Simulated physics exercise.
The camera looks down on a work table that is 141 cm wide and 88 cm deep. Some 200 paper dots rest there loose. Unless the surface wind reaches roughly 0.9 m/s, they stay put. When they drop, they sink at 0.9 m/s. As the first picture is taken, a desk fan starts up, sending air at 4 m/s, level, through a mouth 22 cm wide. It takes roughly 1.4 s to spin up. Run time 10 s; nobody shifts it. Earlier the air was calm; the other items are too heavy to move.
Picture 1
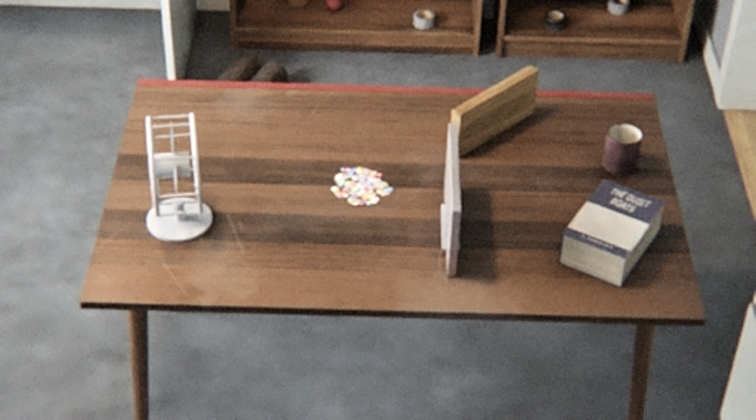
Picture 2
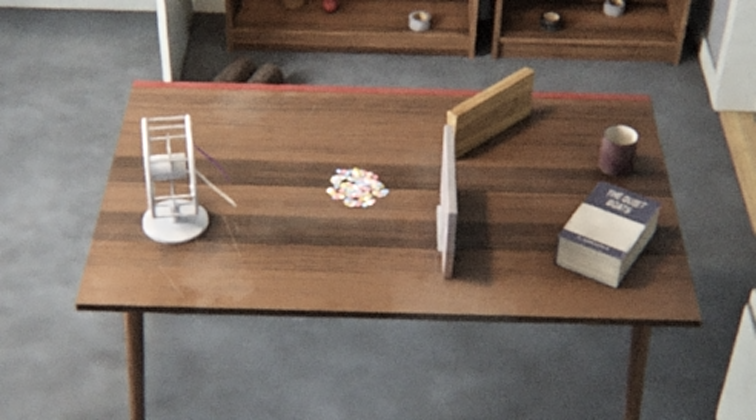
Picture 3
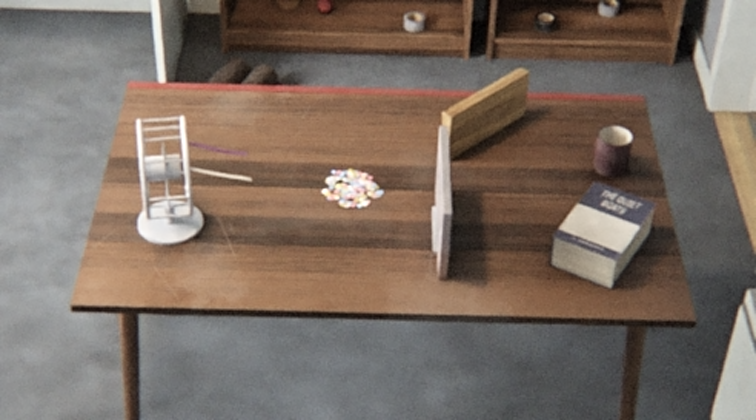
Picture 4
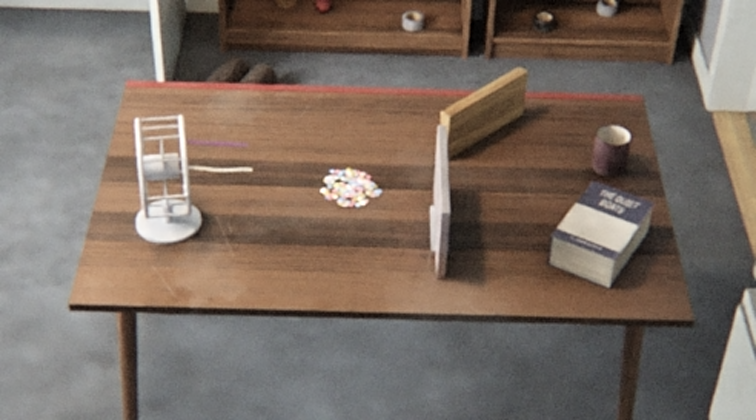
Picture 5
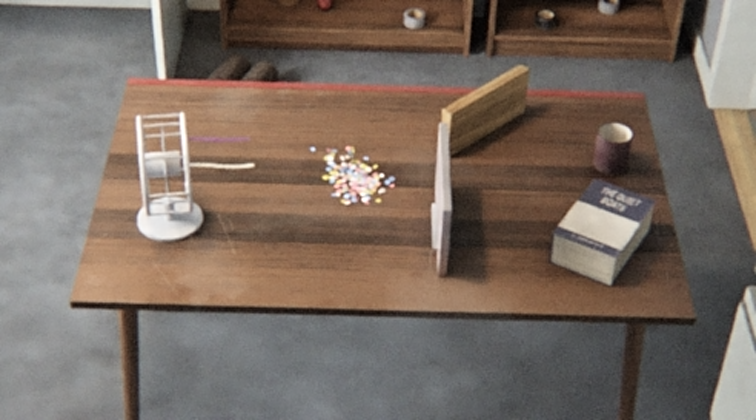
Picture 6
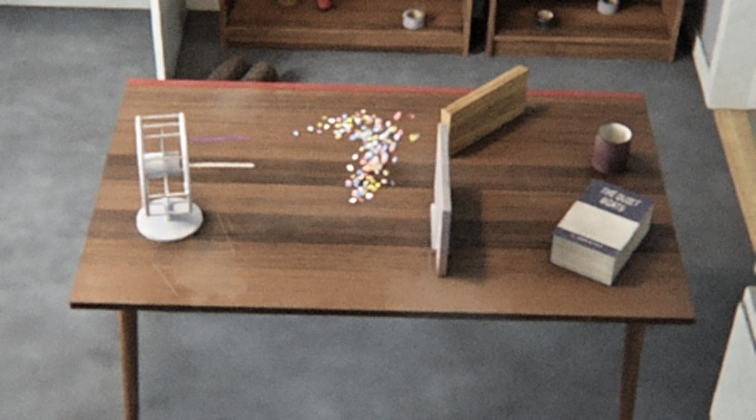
Colourful paper dots lay still in a pile on the wooden table while ribbons on the white fan lifted and streamed right, then the dots scattered, spreading towards the table's red back edge.
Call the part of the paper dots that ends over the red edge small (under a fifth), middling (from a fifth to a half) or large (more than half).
Large.
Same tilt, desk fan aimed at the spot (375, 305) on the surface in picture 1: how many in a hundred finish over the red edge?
In that case some 0 per cent.
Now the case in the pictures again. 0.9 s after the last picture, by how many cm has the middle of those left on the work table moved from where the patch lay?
About 30 cm.
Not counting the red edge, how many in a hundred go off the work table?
It comes out at some 0 %.
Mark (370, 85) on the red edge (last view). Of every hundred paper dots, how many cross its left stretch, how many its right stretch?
My take is close to 4 percent on the left side and near 80 percent on the right.
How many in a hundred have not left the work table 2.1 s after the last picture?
Roughly 15 per cent.
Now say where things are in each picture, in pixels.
In the first picture, the middle of the paper dots is near (364, 185), none has stirred yet and the mouth of the desk fan is at (175, 165).
In the second picture, the middle of the paper dots is near (360, 187), none has stirred yet and the red edge is centred on (392, 88).
In the third picture, the middle of the paper dots is near (355, 188), none has stirred yet, the top of a laptop is at (445, 168) and the top of a board is at (487, 91).
In the fourth picture, the middle of the paper dots is near (353, 187) and none has stirred yet.
In the fifth picture, the middle of the paper dots is near (356, 180), the farthest in sight from the desk fan is at (392, 179) and about 50 % have left their places.
In the sixth picture, the middle of the paper dots is near (367, 147), the farthest in sight from the desk fan is at (411, 116) and about 95 % have left their places.
Then, 0.9 s after the last picture, 80 % are over the red edge; the middle of those still in play is near (358, 105); 72 % have settled or left.
Then, 2.1 s after the last picture, 84 % are over the red edge; the middle of those still in play is near (345, 115); 89 % have settled or left.
Then, 4.4 s after the last picture, 86 % are over the red edge; 91 % have settled or left.
Then, 8.9 s after the last picture, at the end, 88 % are over the red edge.
